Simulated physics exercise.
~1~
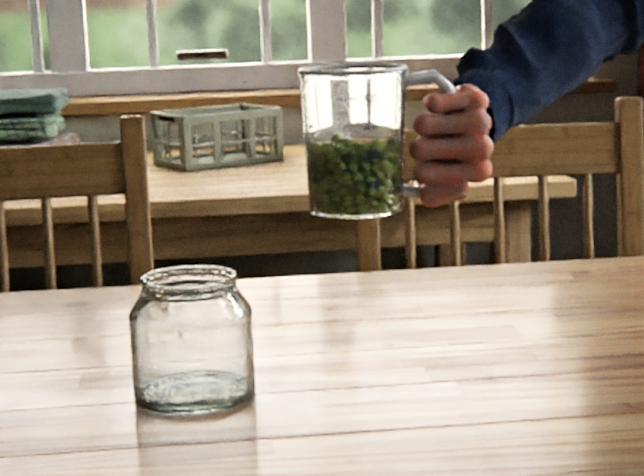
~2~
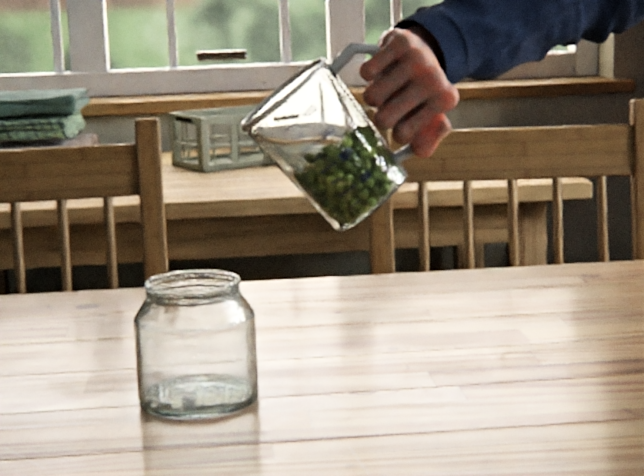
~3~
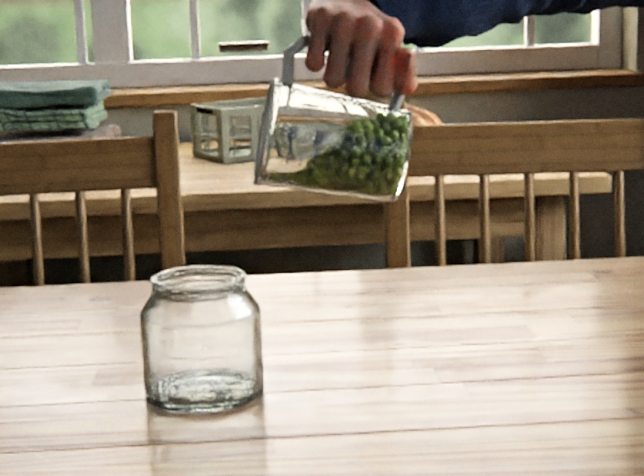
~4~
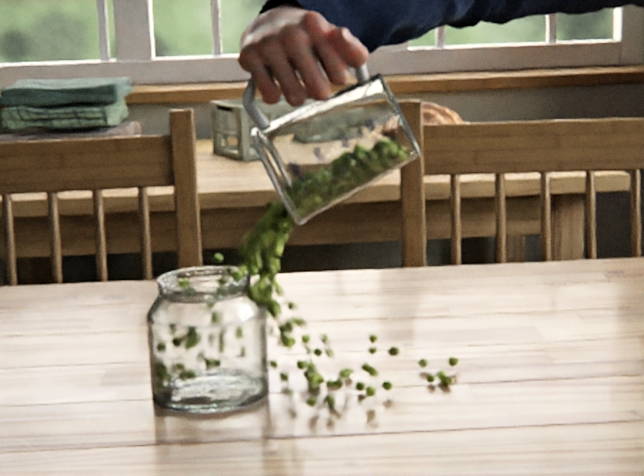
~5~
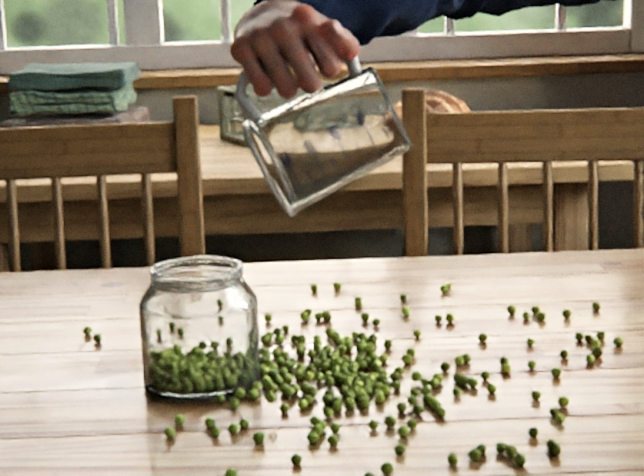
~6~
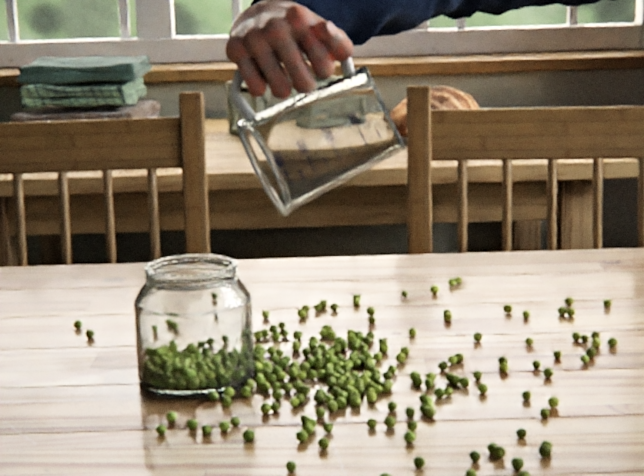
At a wooden table, a hand tips green peas toward a jar, but most spill outside.
